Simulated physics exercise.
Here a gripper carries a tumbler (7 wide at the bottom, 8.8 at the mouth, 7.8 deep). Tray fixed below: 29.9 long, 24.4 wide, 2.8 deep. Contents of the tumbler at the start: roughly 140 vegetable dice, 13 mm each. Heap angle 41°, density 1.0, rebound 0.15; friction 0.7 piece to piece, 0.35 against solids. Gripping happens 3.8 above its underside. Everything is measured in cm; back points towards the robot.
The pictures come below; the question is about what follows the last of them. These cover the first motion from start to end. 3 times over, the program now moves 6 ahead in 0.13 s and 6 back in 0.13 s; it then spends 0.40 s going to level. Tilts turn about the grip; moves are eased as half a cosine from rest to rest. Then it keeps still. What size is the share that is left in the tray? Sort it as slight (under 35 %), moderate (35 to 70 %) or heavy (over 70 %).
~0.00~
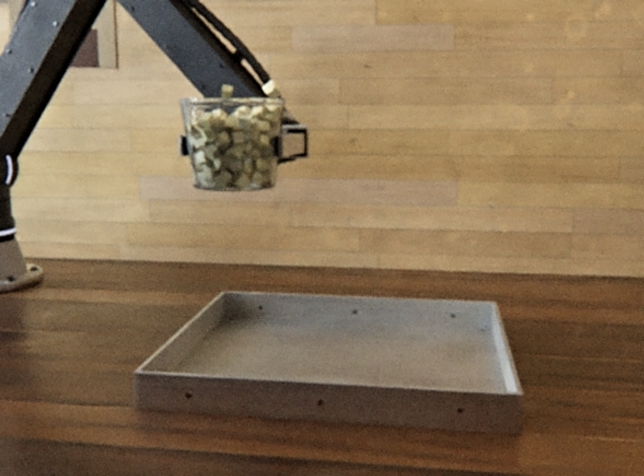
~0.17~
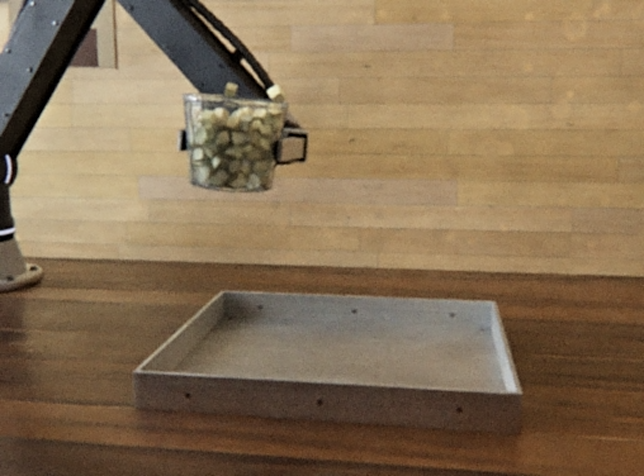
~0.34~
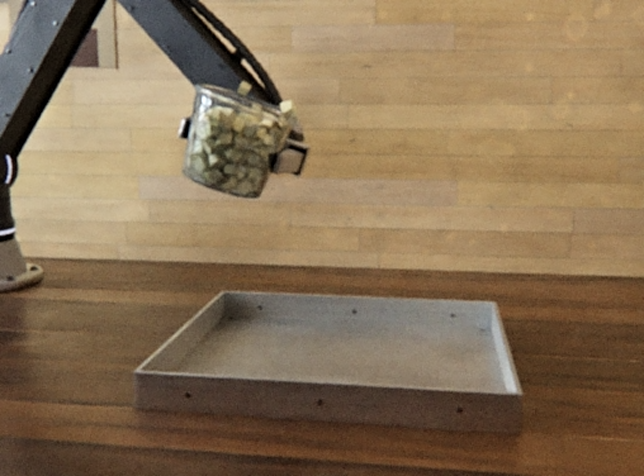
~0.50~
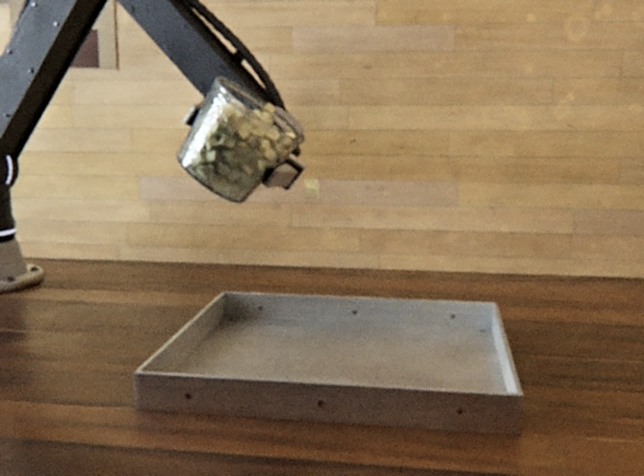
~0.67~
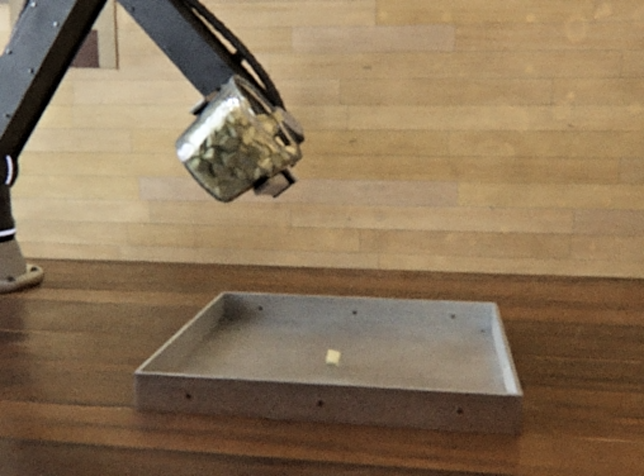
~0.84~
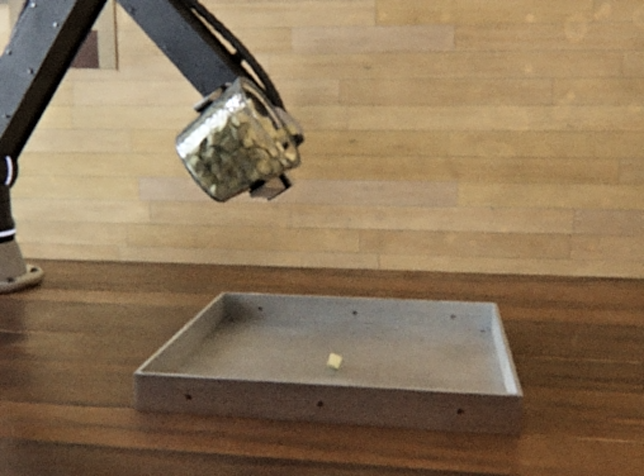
It counts as moderate.
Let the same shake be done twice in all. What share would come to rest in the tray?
That would give close to 45 percent.
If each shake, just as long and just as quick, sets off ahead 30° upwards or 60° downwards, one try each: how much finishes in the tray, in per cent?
Estimates, in order: 85 % then 5 %.
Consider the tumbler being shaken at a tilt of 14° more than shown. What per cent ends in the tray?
Roughly 90 percent.
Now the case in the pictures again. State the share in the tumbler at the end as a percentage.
Roughly 45 percent.
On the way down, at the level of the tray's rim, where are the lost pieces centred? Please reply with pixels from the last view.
(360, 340).
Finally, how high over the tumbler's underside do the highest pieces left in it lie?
I'd say near 7.0 cm from the bottom.
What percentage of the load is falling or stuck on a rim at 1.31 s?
About 7 per cent.
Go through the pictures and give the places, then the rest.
Tumbler middle at (234, 144), level; upper third of the load around (238, 123), from x 195 to 270, top at y 90; 138 in the tumbler, in the first frame.
Tumbler middle at (233, 144), tilted 5° forward; upper third of the load around (238, 123), from x 195 to 275, top at y 90, in the second frame.
Tumbler middle at (234, 144), tilted 20° forward; upper third of the load around (231, 123), from x 195 to 290, top at y 90, in the third frame.
Tumbler middle at (235, 145), tilted 37° forward; upper third of the load around (233, 127), from x 190 to 310, top at y 105; 137 in the tumbler, 1 in flight or on a rim, in the fourth frame.
Tumbler middle at (235, 145), tilted 52° forward; upper third of the load around (231, 126), from x 190 to 335, top at y 105; 137 in the tumbler, 1 in the tray, in the fifth frame.
Tumbler middle at (235, 146), tilted 57° forward; upper third of the load around (233, 128), from x 190 to 335, top at y 105; 137 in the tumbler, 1 in the tray, in the sixth frame.
By 1.31 s, tilted 57° forward, highest piece 23 above the table; 90 in the tumbler, 39 in the tray, 9 in flight or on a rim.
By 1.78 s, tilted 36° forward, highest piece 22 above the table; 72 in the tray, 64 in the tumbler, 2 in flight or on a rim.
By 2.22 s, level, highest piece 24 above the table; 74 in the tray, 64 in the tumbler.
By 3.27 s, level, highest piece 24 above the table; 74 in the tray, 64 in the tumbler.
Final count, 74 in the tray, 64 in the tumbler. That is 54 % in the tray.
